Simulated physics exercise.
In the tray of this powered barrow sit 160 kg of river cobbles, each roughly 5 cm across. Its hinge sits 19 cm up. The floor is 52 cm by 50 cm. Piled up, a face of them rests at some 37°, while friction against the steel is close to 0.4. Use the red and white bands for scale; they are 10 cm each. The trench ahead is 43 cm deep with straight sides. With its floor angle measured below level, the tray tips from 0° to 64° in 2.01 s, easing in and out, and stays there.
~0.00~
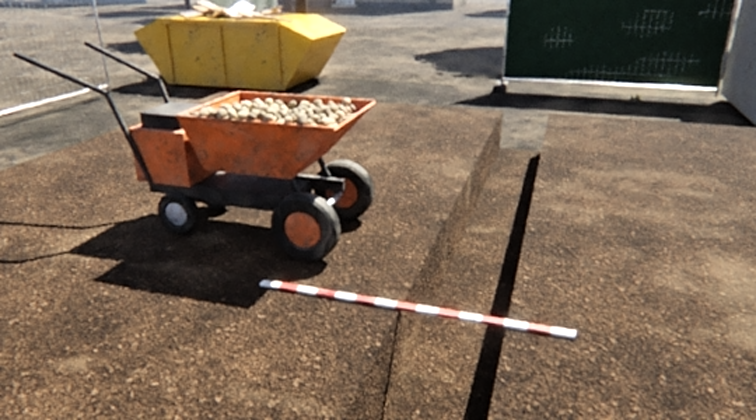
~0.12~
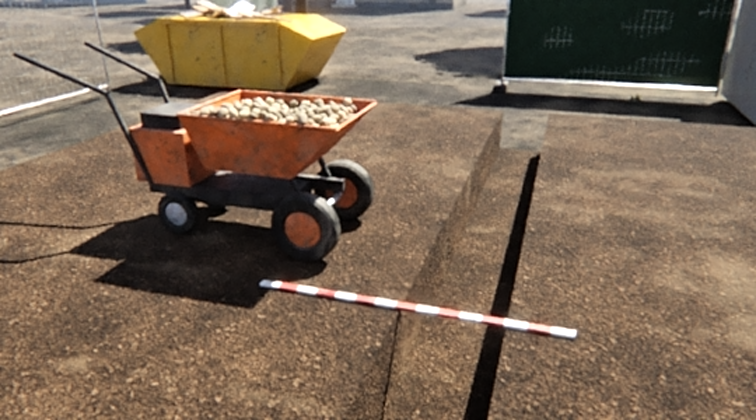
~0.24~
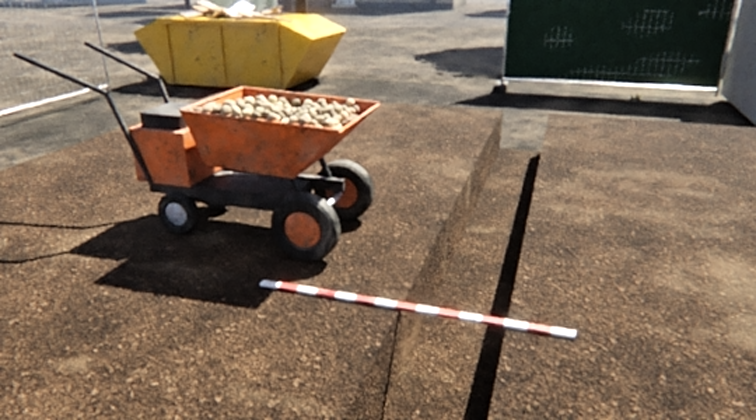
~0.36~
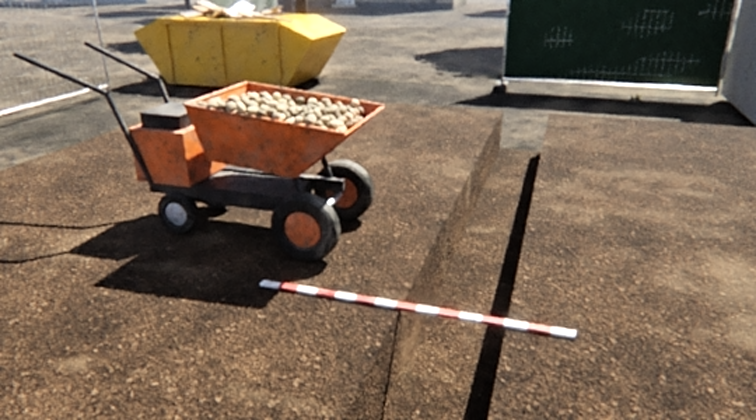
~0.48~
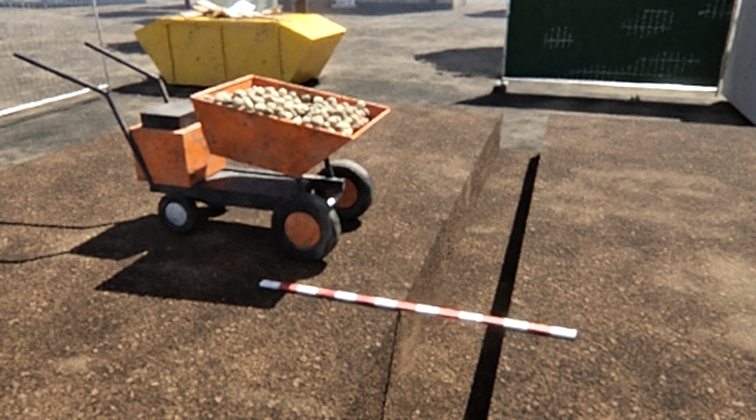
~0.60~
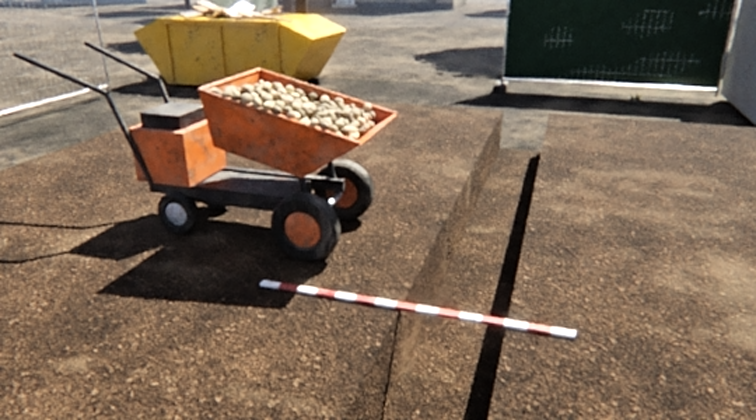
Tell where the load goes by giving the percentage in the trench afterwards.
About 100 per cent of the load is in the trench.
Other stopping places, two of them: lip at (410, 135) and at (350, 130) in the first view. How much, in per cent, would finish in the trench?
Near 55 and near 100 percent.
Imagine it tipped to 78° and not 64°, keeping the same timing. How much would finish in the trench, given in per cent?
Then about 100 per cent.
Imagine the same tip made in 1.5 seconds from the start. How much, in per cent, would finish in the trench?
Probably about 100 in a hundred.
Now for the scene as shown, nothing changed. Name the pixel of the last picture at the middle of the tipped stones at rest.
Around (471, 313).
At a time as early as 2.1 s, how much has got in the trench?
About 45 per cent by then.
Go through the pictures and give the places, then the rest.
In the first frame, the tray is at 0°, its lip at (335, 129); the top of the load is at (317, 109).
The second frame shows lip at (336, 130), floor tilted 1°, highest stones at (310, 108); the stones move at 0.1 m/s on average.
The third frame shows lip at (339, 131), floor tilted 3°, highest stones at (282, 105); the stones move at 0.2 m/s on average.
The fourth frame shows lip at (345, 134), floor tilted 5°, highest stones at (259, 99); the stones move at 0.3 m/s on average.
The fifth frame shows lip at (352, 138), floor tilted 9°, highest stones at (264, 94); the stones move at 0.3 m/s on average.
In the sixth frame, the tray is at 14°, its lip at (360, 144); the top of the load is at (261, 90); the stones move at 0.4 m/s on average.
After 1.5 s the floor is at 54°; 99 % in the tray, 1 % short of the trench, 1 % in the trench; the foremost stones are at (431, 213).
After 2.1 s the floor is at 64°; 53 % in the tray, 47 % in the trench; the foremost stones are at (507, 327).
After 2.5 s the floor is at 64°; 28 % in the tray, 72 % in the trench; the foremost stones are at (508, 316).
After 4.4 s the floor is at 64°; 0 % in the tray, 100 % in the trench; the foremost stones are at (508, 318).
